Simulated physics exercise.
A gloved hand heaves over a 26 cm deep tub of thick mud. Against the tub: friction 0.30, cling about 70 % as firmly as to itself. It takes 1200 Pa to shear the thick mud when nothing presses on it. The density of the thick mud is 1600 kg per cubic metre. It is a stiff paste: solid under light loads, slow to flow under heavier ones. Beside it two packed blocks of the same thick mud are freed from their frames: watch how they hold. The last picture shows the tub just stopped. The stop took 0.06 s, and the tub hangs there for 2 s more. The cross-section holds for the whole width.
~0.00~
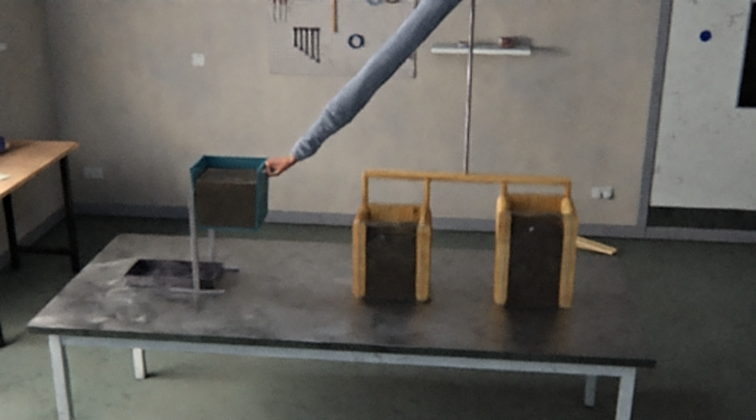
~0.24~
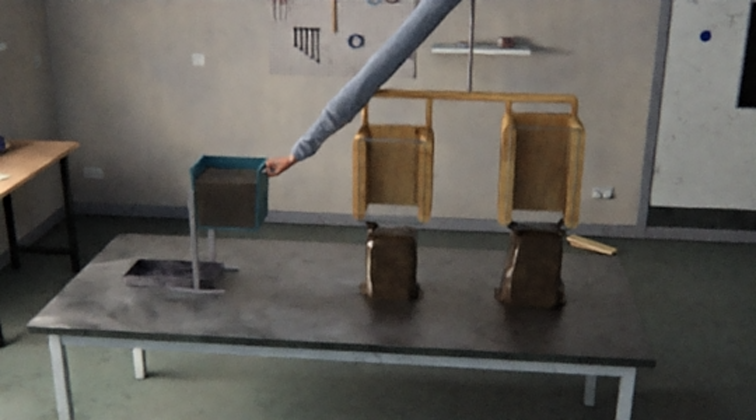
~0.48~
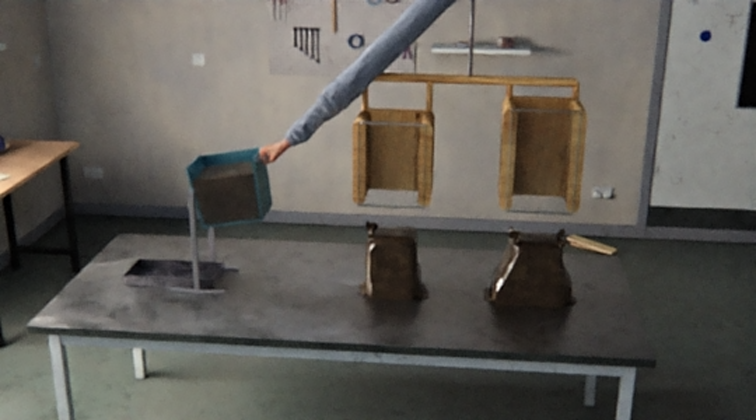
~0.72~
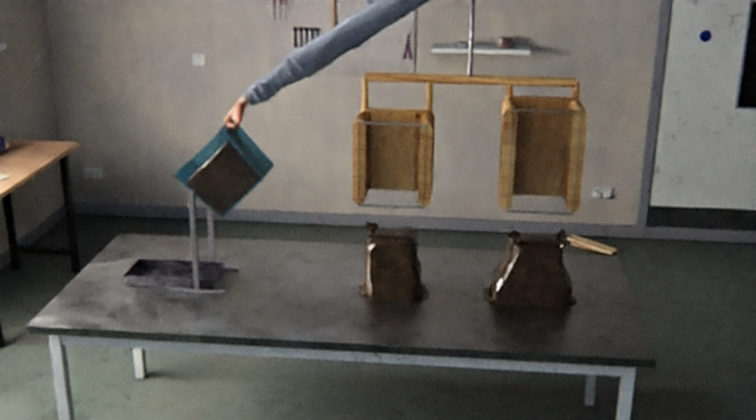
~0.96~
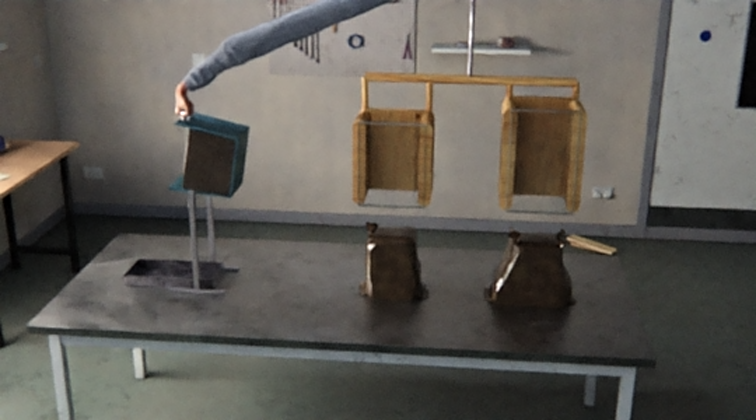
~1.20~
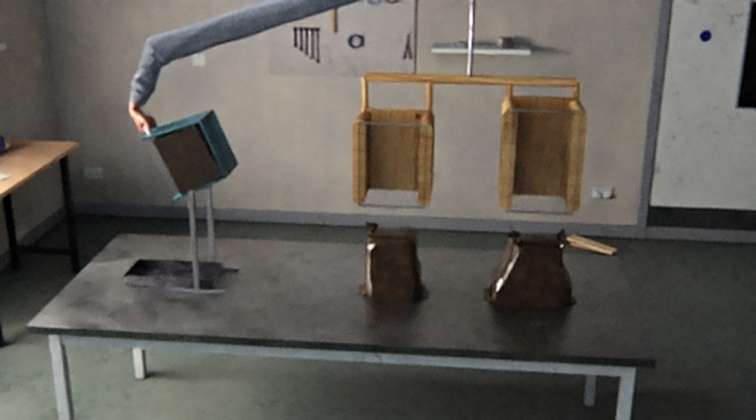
A blue-grey sleeved arm reaches in from the top over a grey table in a workshop, seen from slightly above by a still camera. Its hand holds a teal tub of dark mud on a metal stand at left, beside two mud blocks in wooden casings at right. The casings lift off, the bared blocks slump slightly, and the hand tilts the tub steeply leftward.
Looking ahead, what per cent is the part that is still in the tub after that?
It comes to some 0 %.
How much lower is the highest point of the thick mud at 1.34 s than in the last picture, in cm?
Roughly 6 cm.
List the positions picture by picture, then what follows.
The first frame shows handle-side rim at (257, 171), tilt 0 degrees; crest of the thick mud at (195, 181); block heights 29 cm, 36 cm (left to right).
The second frame shows handle-side rim at (257, 171), tilt 0 degrees; crest of the thick mud at (195, 181); block heights 28 cm, 33 cm (left to right).
The third frame shows handle-side rim at (251, 161), tilt 10 degrees; crest of the thick mud at (249, 174); block heights 28 cm, 29 cm (left to right).
The fourth frame shows handle-side rim at (219, 132), tilt 44 degrees; crest of the thick mud at (226, 144); block heights 28 cm, 29 cm (left to right).
The fifth frame shows handle-side rim at (175, 125), tilt 81 degrees; crest of the thick mud at (192, 130); block heights 28 cm, 29 cm (left to right).
The sixth frame shows handle-side rim at (143, 141), tilt 112 degrees; crest of the thick mud at (195, 126); block heights 28 cm, 29 cm (left to right).
After 1.34 s, the tub is at 112 degrees and holds 87 %.
After 1.51 s, the tub is at 112 degrees and holds 30 %.
After 1.68 s, the tub is at 112 degrees and holds 0 %.
After 1.85 s, the tub is at 112 degrees and holds 0 %.
After 3.20 s, the tub is at 112 degrees and holds 0 %.
